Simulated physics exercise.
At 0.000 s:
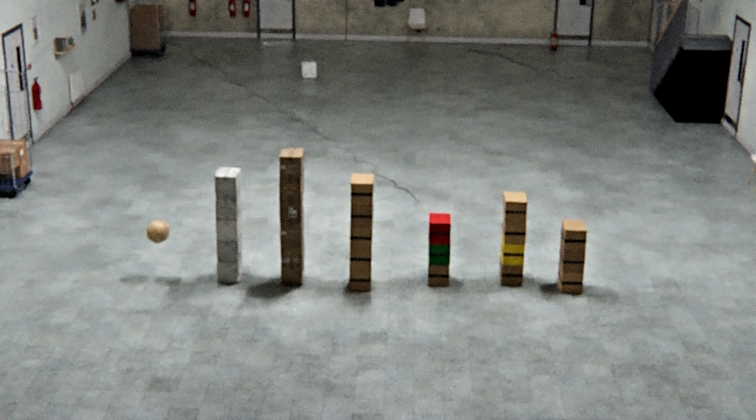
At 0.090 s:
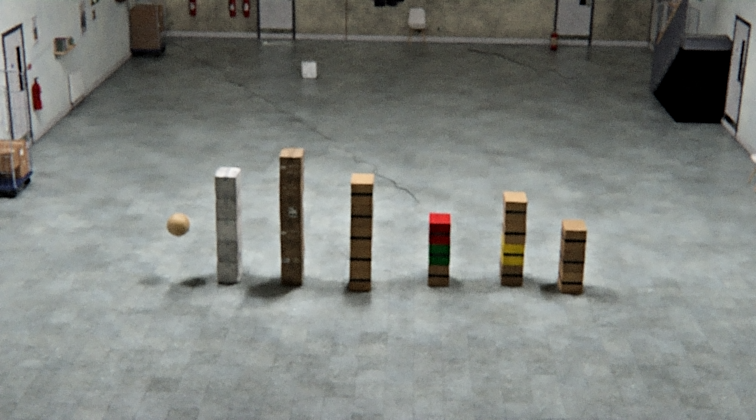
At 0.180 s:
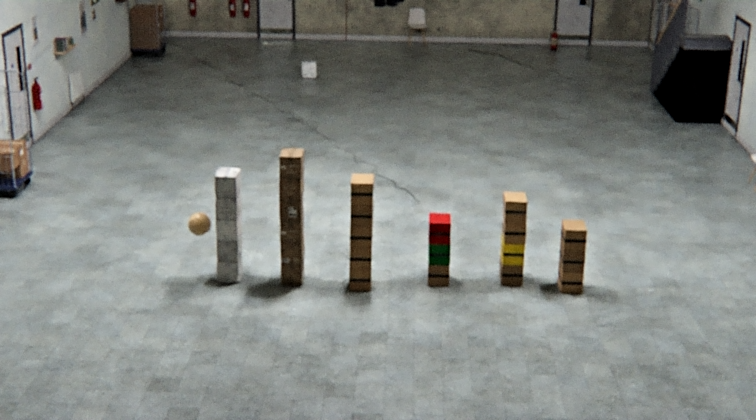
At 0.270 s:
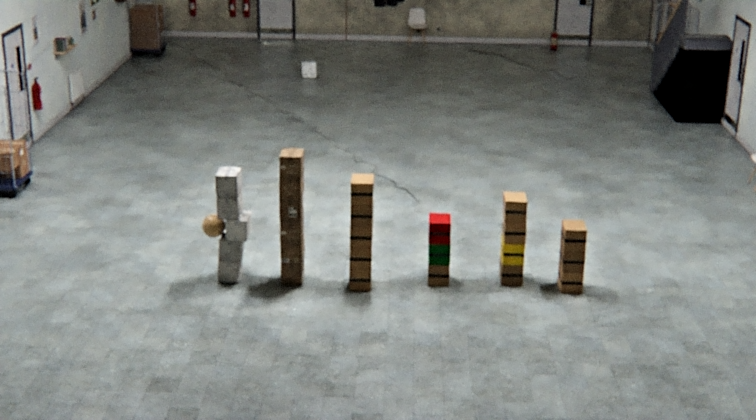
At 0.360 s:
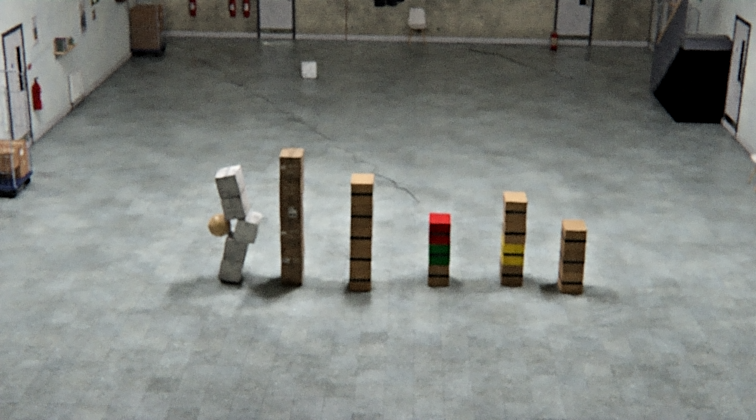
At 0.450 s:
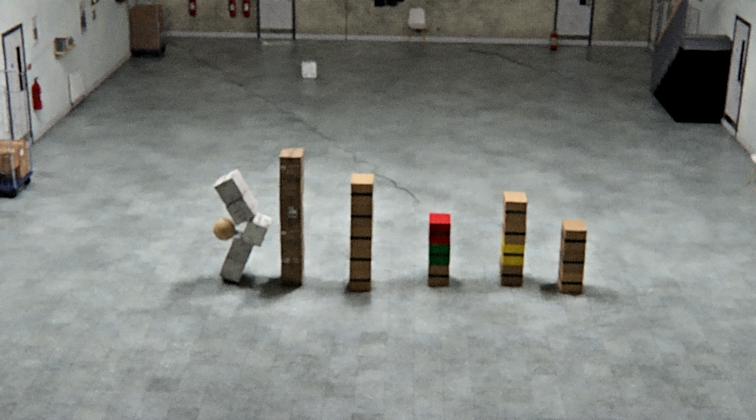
We see a row of six stacks of boxes on a grey floor as a wooden ball flies in from the left and strikes the pale stack, knocking a middle box rightward while the upper boxes tilt left.
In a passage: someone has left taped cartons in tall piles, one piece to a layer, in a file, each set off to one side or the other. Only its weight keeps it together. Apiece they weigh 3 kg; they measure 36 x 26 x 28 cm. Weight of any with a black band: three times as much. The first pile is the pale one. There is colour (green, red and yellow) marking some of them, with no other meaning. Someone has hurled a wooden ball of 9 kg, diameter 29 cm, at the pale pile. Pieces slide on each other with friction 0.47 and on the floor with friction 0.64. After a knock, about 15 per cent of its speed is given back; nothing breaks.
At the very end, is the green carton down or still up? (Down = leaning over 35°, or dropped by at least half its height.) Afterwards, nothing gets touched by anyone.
At the very end the green carton is down.
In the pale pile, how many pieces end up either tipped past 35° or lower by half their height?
That makes 5 in all.
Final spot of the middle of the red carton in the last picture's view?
It comes to rest around (489, 270) in the last view.
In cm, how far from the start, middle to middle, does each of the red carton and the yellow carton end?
For red it's 90 cm, and for yellow it's 0 cm.
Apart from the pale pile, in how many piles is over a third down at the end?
All told, the figure is 3.
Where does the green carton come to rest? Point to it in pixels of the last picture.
Look near (466, 270) in the last frame.
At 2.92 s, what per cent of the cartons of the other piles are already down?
50 %.
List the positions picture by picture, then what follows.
In the first frame (each place is the centre of the face we see best), ball (158, 232) 61 cm from contact, 3.3 m/s; green carton (440, 255); red carton (440, 234); yellow carton (514, 255); the others all in place.
Ball (179, 225) 35 cm from contact, 3.0 m/s; green carton (440, 255), in the second frame.
Ball (200, 224) 9 cm from contact, 2.9 m/s; green carton (440, 255), in the third frame.
Ball (214, 226) after contact, 1.0 m/s; green carton (440, 255); the others all in place, in the fourth frame.
Ball (220, 225) after contact, 0.7 m/s; green carton (440, 255); the others all in place, in the fifth frame.
Ball (225, 229) after contact, 1.2 m/s; green carton (440, 255); red carton (440, 234); yellow carton (514, 255); the others all in place, in the sixth frame.
By 0.82 s, 4 of the pale pile down; none of the 21 other cartons down, 6 disturbed; green carton unmoved.
By 1.60 s, 5 of the pale pile down; 6 of the 21 other cartons down; green carton unmoved.
By 2.92 s, 5 of the pale pile down; 11 of the 21 other cartons down; green carton tilted 11°; red carton tilted 11°.
When it is over (4.2 s), 5 of the pale pile down; 13 of the 21 other cartons down; green carton on its side; red carton on its side; yellow carton unmoved. In pixels of the last frame, middles, green carton near (466, 270), red carton near (489, 270).
